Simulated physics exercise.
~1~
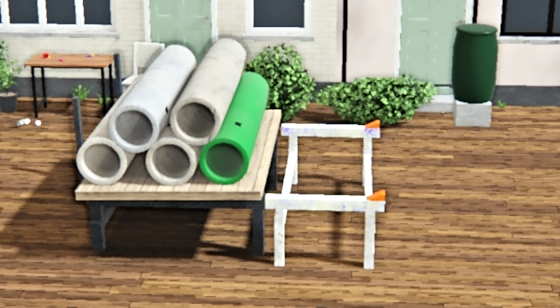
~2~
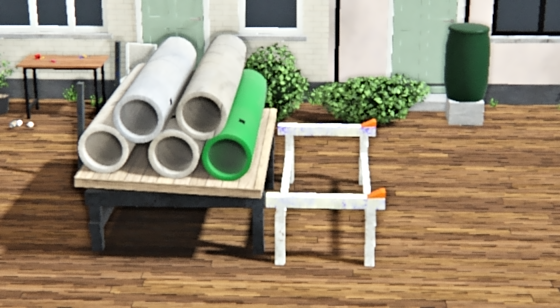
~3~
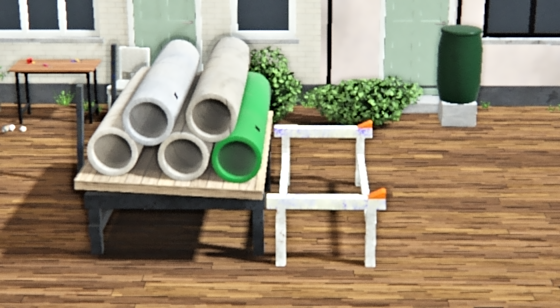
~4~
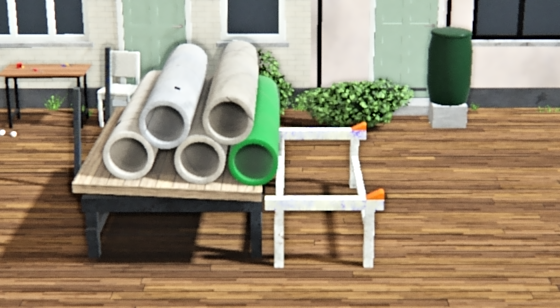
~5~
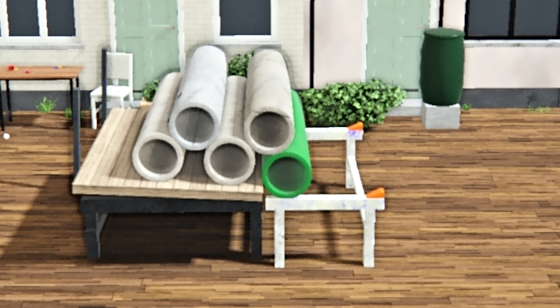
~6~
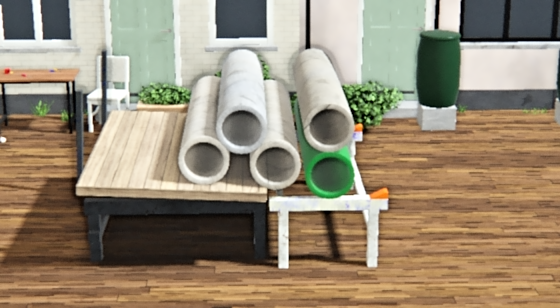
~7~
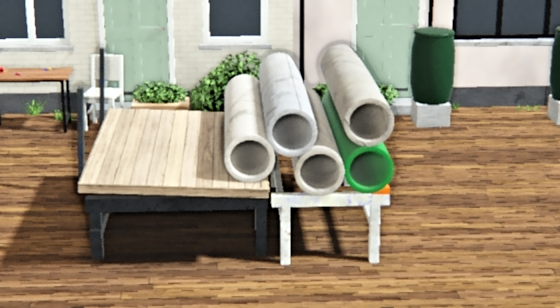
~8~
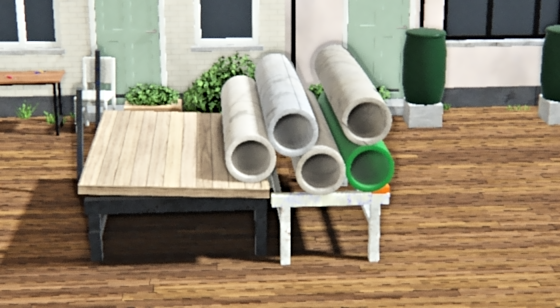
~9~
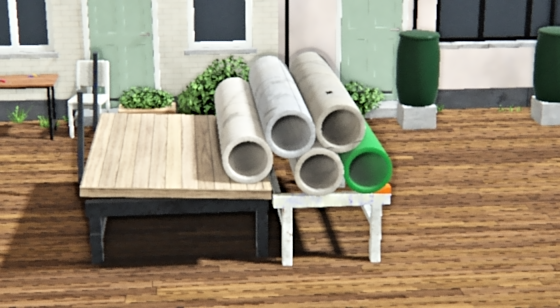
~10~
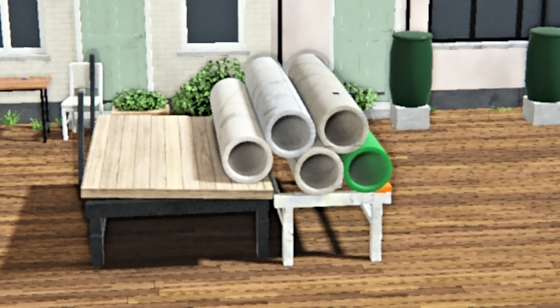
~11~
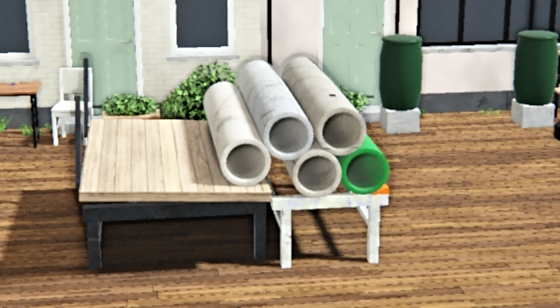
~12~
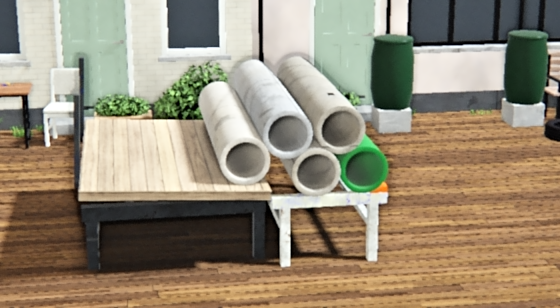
Five hollow concrete pipes, one green and the rest grey, lie stacked on a pale wooden deck with dark legs, beside a lower white rack on a plank floor. The view looks slightly down from the front, with a pale building, bushes and a dark green barrel behind. The deck tilts and the pile rolls right, the green pipe leading at the bottom. The pipes cross onto the white rack, leaving the deck bare, and bunch up near its orange-marked far end. They settle there in a stack, three below and two above, with the green pipe lowest at the right, still on the rack.
